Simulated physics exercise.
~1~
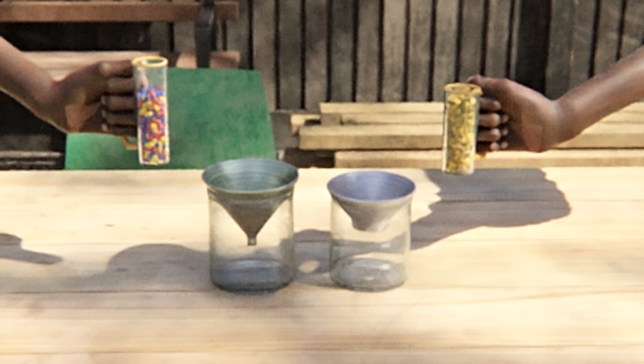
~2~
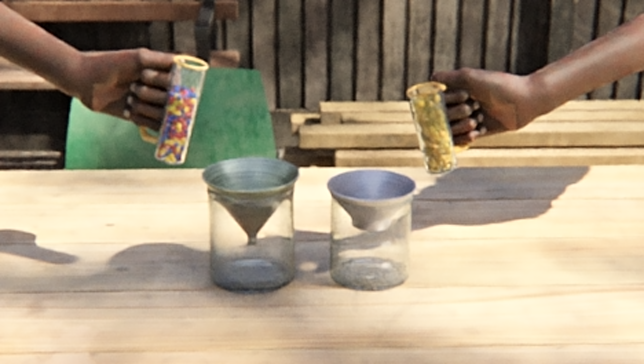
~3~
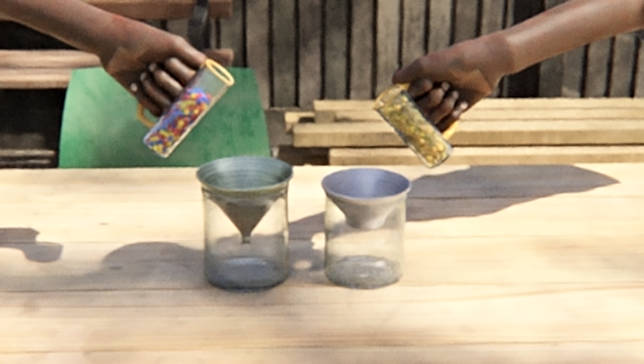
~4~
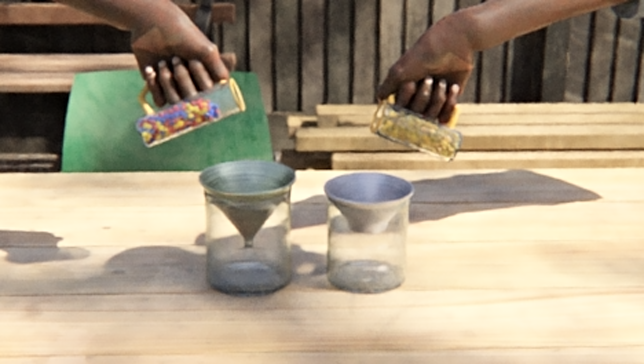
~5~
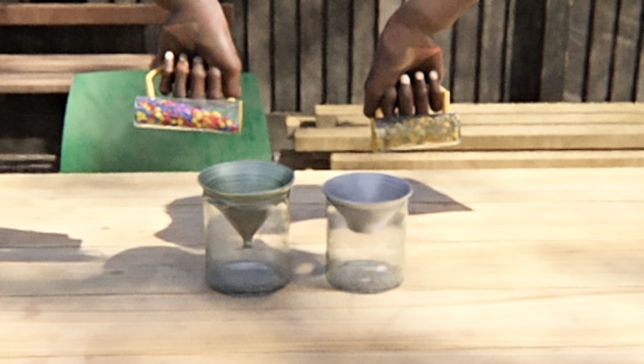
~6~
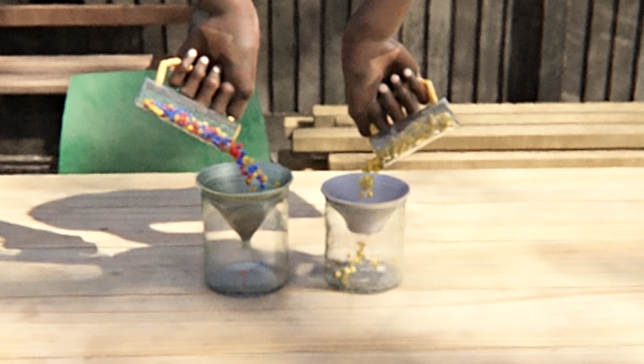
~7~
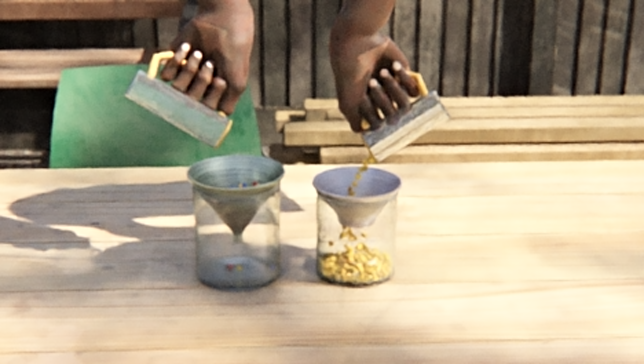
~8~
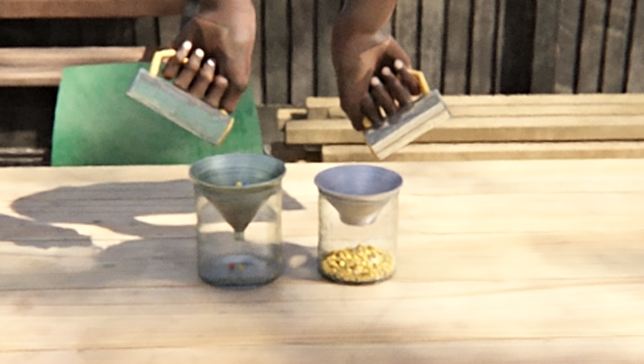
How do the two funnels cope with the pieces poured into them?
The left funnel jams, leaving its jar almost empty, while the right funnel lets all of the yellow pieces through into the jar below.
